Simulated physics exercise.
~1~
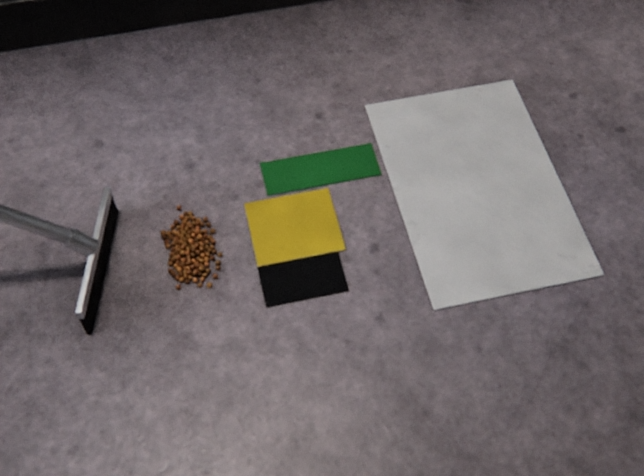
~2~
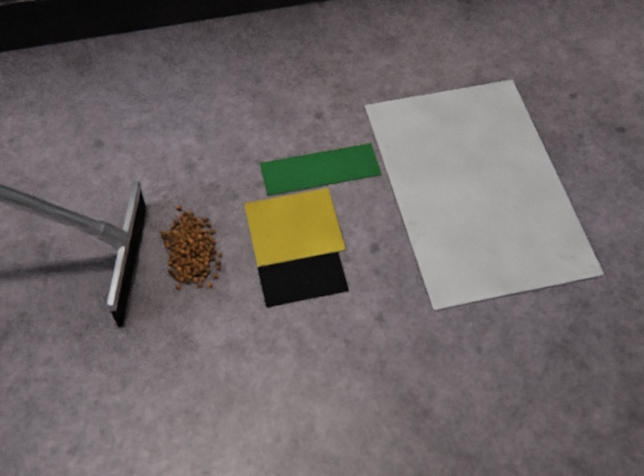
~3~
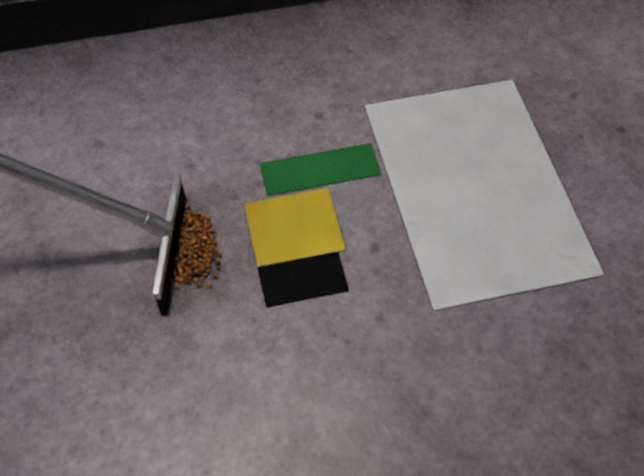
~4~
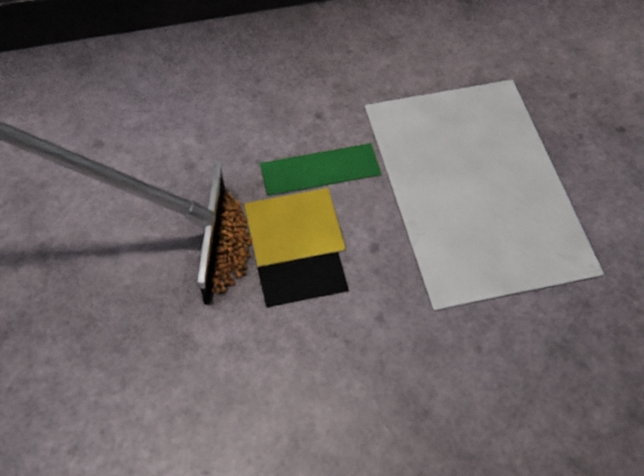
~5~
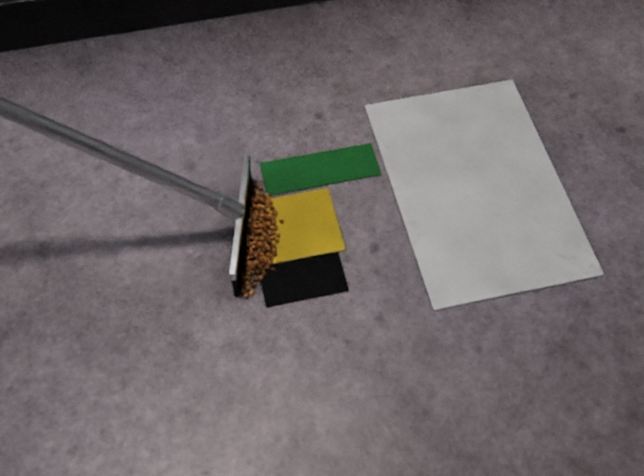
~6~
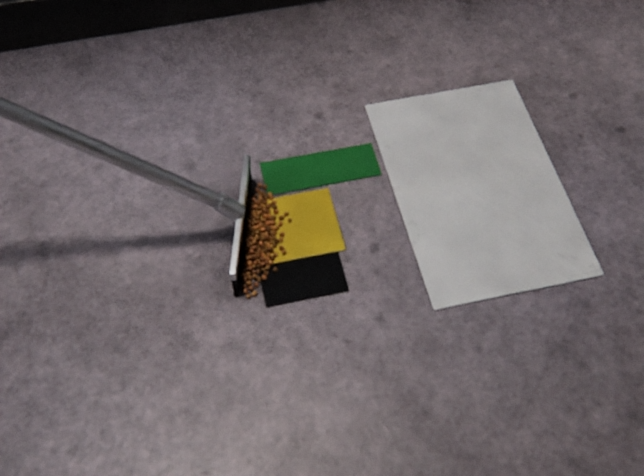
In the video, a squeegee on a grey handle slides right across a grey floor into a pile of small brown pieces, pushing them toward the coloured mats. It stops with the pieces bunched along its blade, many on the yellow mat, none reaching the white one.
